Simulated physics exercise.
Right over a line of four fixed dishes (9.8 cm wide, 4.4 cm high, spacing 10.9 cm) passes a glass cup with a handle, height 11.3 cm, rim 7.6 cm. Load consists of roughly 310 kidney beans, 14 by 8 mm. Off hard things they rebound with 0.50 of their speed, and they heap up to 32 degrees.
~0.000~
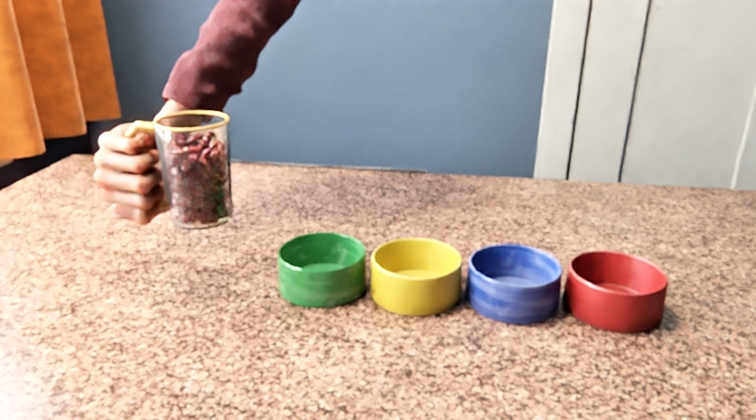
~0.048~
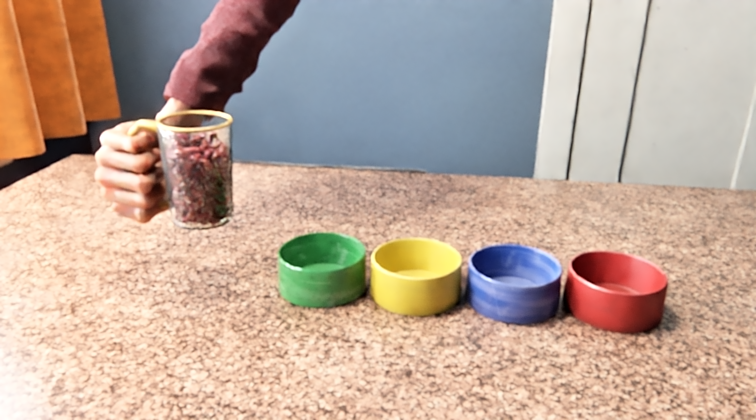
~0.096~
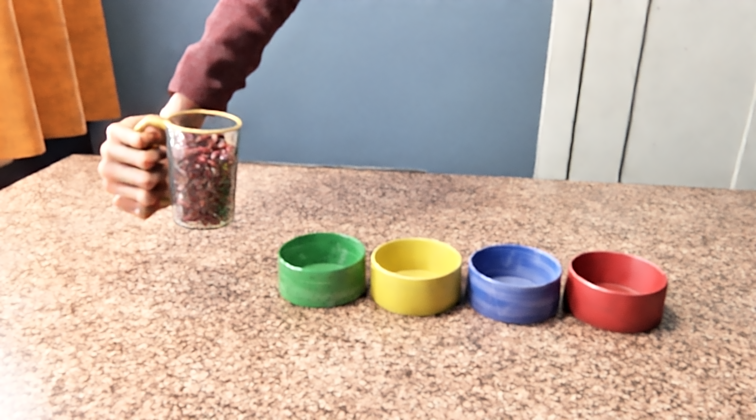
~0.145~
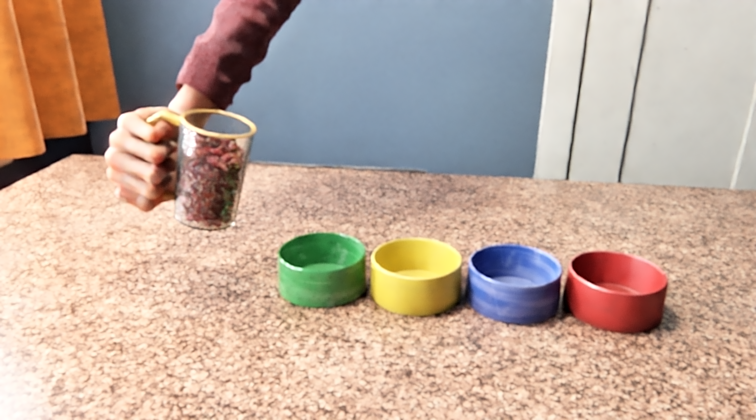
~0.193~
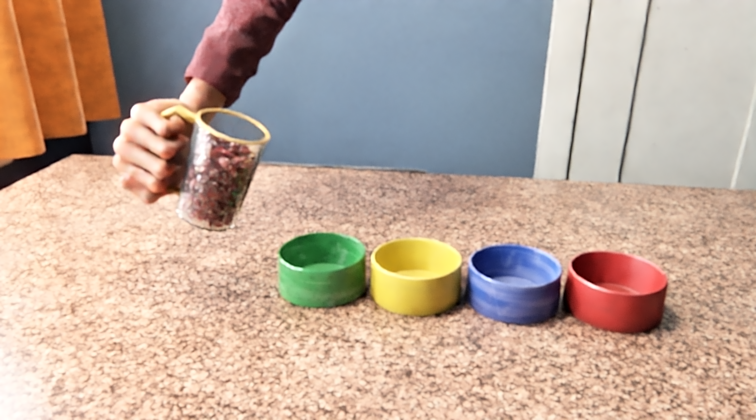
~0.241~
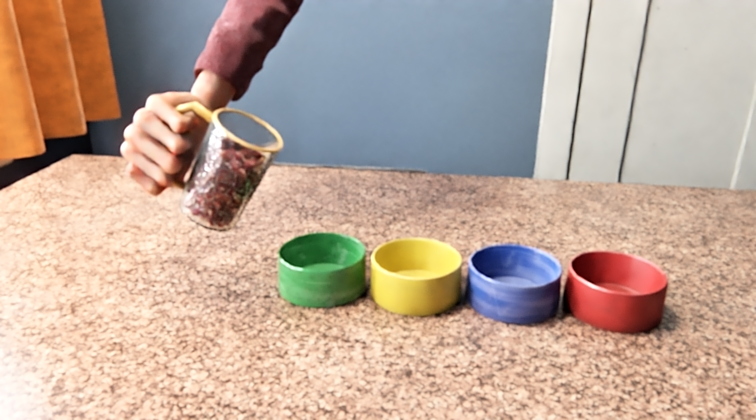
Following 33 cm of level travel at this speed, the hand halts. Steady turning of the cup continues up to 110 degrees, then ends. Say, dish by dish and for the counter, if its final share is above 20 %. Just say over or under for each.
Outcome: Red: It should take in a fifth at the most, blue: It should take in more than a fifth, green: It should take in a fifth at the most, yellow: It should take in more than a fifth, counter: It should take in a fifth at the most.
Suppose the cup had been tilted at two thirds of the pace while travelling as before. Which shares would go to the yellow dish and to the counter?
The yellow dish would get 20 and the counter 20.
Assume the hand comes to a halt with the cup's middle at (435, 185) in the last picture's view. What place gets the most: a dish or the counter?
Yellow.
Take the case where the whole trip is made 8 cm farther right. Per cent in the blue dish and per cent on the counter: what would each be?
Shares in that case - blue 60 / counter 10.
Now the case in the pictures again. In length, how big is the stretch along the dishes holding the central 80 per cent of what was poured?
It spans roughly 15 centimetres along the row.
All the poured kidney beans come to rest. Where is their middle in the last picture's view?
Somewhere around (445, 281) in the final frame.
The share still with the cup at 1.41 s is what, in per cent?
Reading: Approx. 20 %.
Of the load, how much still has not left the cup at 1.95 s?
It comes out close to 0 per cent.
Then, at 0.94 s, tilt 110 degrees; cup holds 65 %, yellow 30 %.
Then, at 1.41 s, tilt 110 degrees; cup holds 20 %, blue 15 %, yellow 55 %.
After 1.95 s, tilt 110 degrees; cup holds 0 %, blue 35 %, yellow 55 %.
In the end, at 2.7 s, red 0 %, blue 35 %, green 0 %, yellow 55 %, counter 10 %.
